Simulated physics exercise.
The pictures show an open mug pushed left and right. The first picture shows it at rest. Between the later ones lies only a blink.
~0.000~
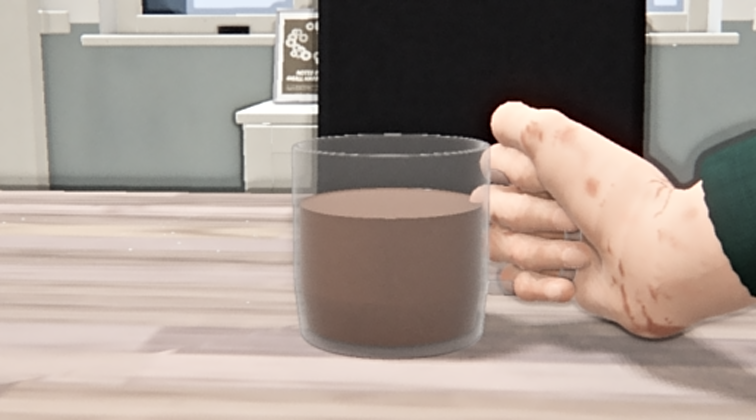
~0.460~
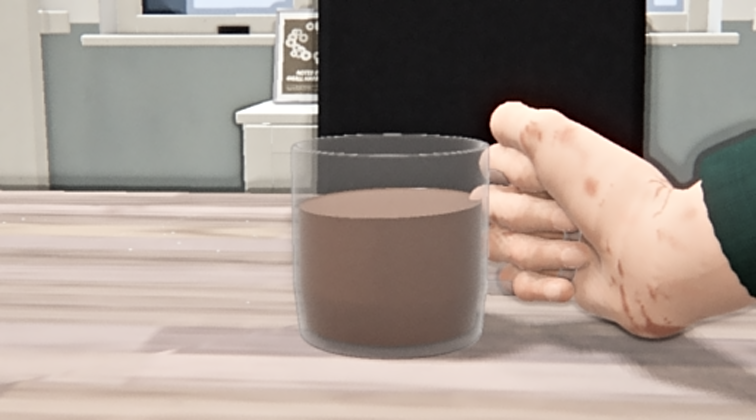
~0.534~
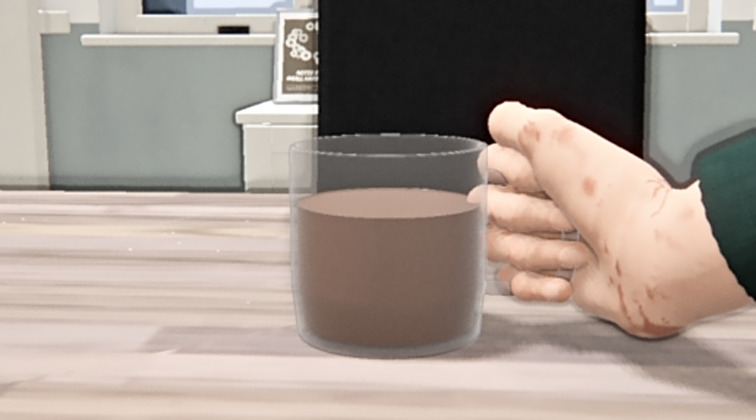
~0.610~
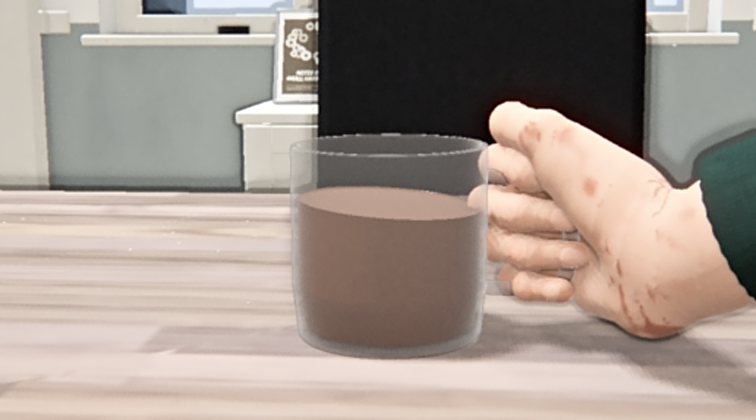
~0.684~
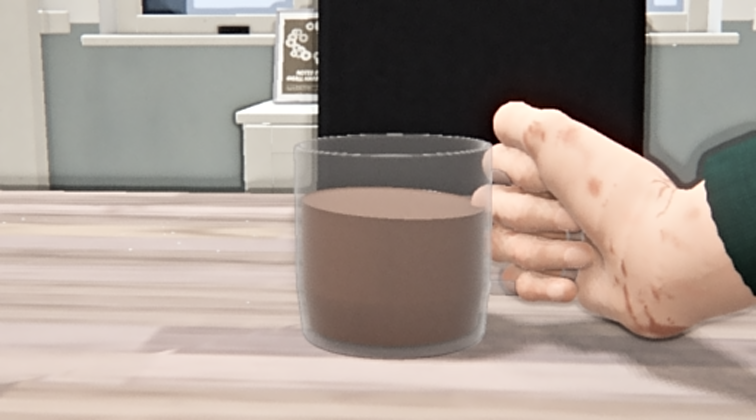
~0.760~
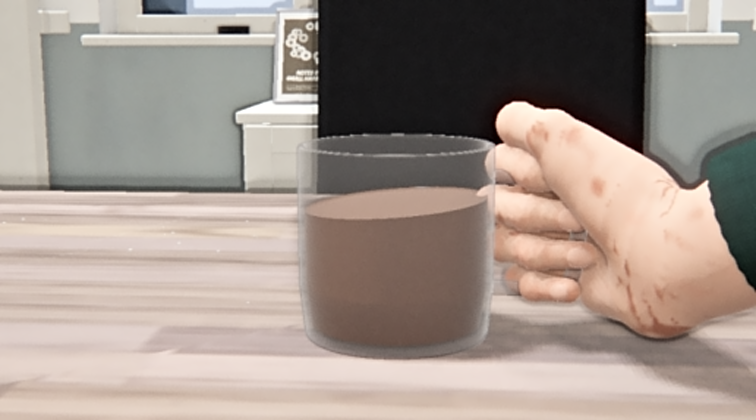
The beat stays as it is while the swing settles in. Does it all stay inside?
It stays dry outside.
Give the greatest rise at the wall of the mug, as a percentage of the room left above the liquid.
I make it 40 per cent.
After 1.1 s, the highest wave so far climbs under half way to the rim.
After 5.2 s, the highest wave so far climbs under half way to the rim; nothing has left it.
